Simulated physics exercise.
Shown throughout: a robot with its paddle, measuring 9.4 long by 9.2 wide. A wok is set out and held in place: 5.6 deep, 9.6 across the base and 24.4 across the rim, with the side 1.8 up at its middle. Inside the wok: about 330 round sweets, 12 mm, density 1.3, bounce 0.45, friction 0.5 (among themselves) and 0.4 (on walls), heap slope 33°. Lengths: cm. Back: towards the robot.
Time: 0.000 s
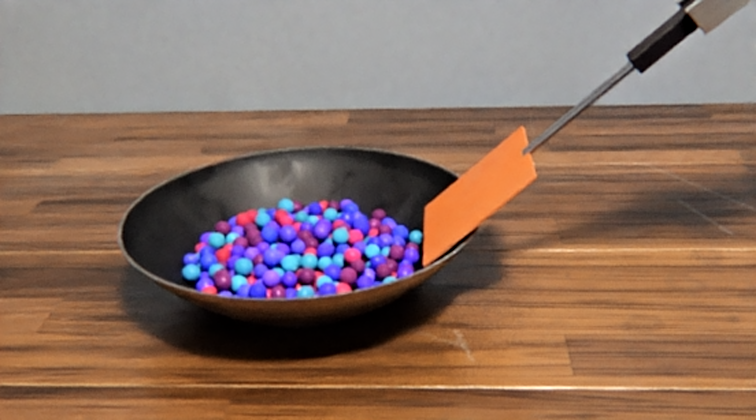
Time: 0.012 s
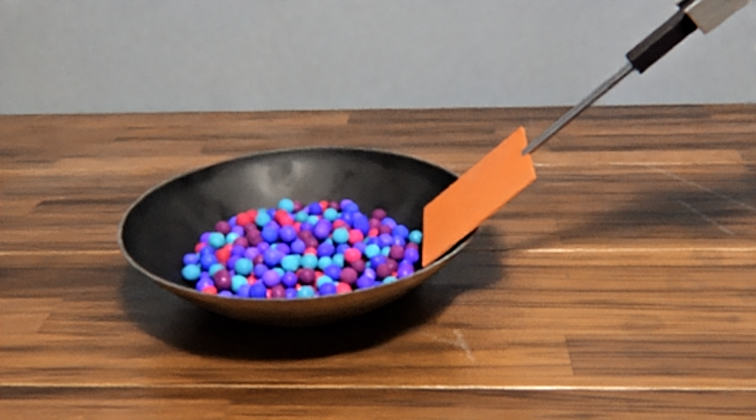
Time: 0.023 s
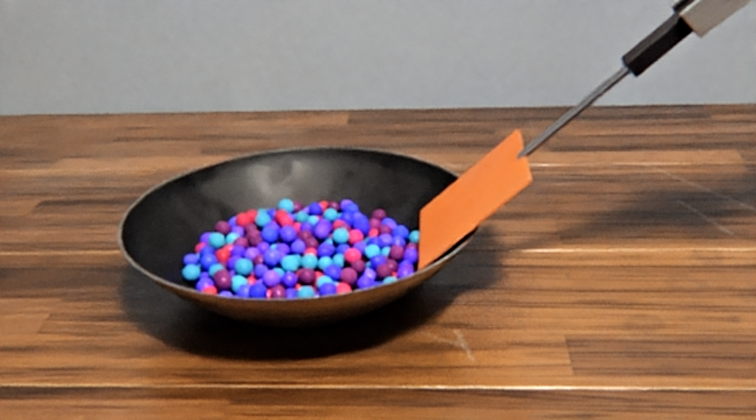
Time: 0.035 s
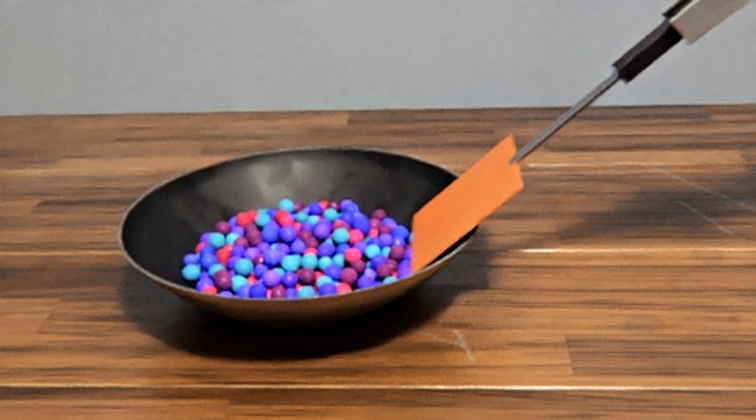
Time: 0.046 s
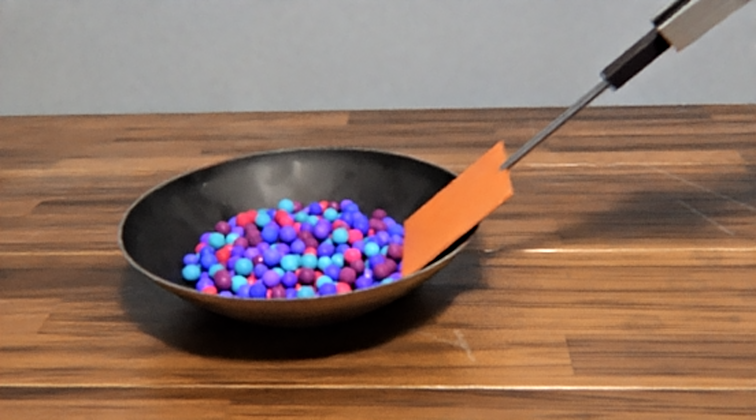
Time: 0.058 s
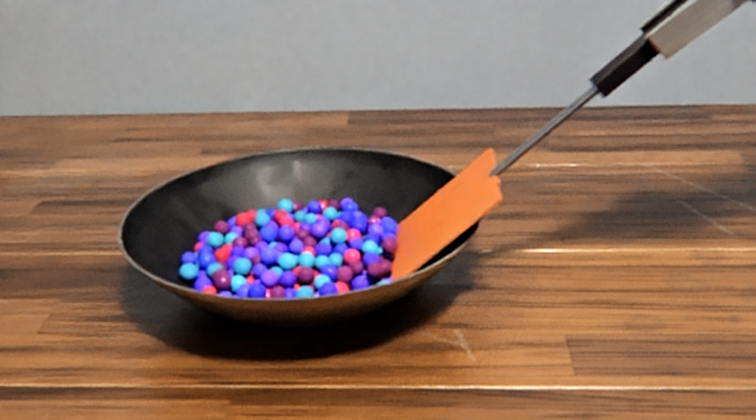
The clip shows a dark wok of small blue, purple and red balls on a wooden surface as a robot's orange paddle slides slightly left and downward inside the right rim, the balls shifting only a little near it.
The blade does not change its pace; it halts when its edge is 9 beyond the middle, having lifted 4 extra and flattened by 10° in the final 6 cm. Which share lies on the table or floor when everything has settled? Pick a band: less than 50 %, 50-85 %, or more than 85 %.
It falls in the band less than 50 %.
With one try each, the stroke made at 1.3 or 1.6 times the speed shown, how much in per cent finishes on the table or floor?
45 and 50 %.
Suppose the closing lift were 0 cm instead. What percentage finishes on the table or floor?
Result: Approx. 40 %.
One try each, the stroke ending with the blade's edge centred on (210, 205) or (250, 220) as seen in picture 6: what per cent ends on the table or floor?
Try 1: Approx. 15 %; try 2: Approx. 0 %.
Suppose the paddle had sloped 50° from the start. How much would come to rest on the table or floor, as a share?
I'd expect near 35 percent then.
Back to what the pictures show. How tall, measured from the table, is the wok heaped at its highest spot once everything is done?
Close to 5.0 centimetres high.
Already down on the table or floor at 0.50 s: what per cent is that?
Around 30 %.
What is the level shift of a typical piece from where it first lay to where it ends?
Distance: Around 7 cm.
After 0.16 s, sloping 42°, highest piece 6 above the table; 329 in the wok.
After 0.25 s, sloping 39°, highest piece 8 above the table; 324 in the wok, 5 on the blade or in flight.
After 0.50 s, sloping 32°, highest piece 7 above the table; 202 in the wok, 92 on the table or floor, 35 on the blade or in flight.
After 1.55 s, sloping 32°, highest piece 5 above the table; 202 in the wok, 127 on the table or floor.
In the end, 202 in the wok, 127 on the table or floor. That is 39 % on the table or floor.
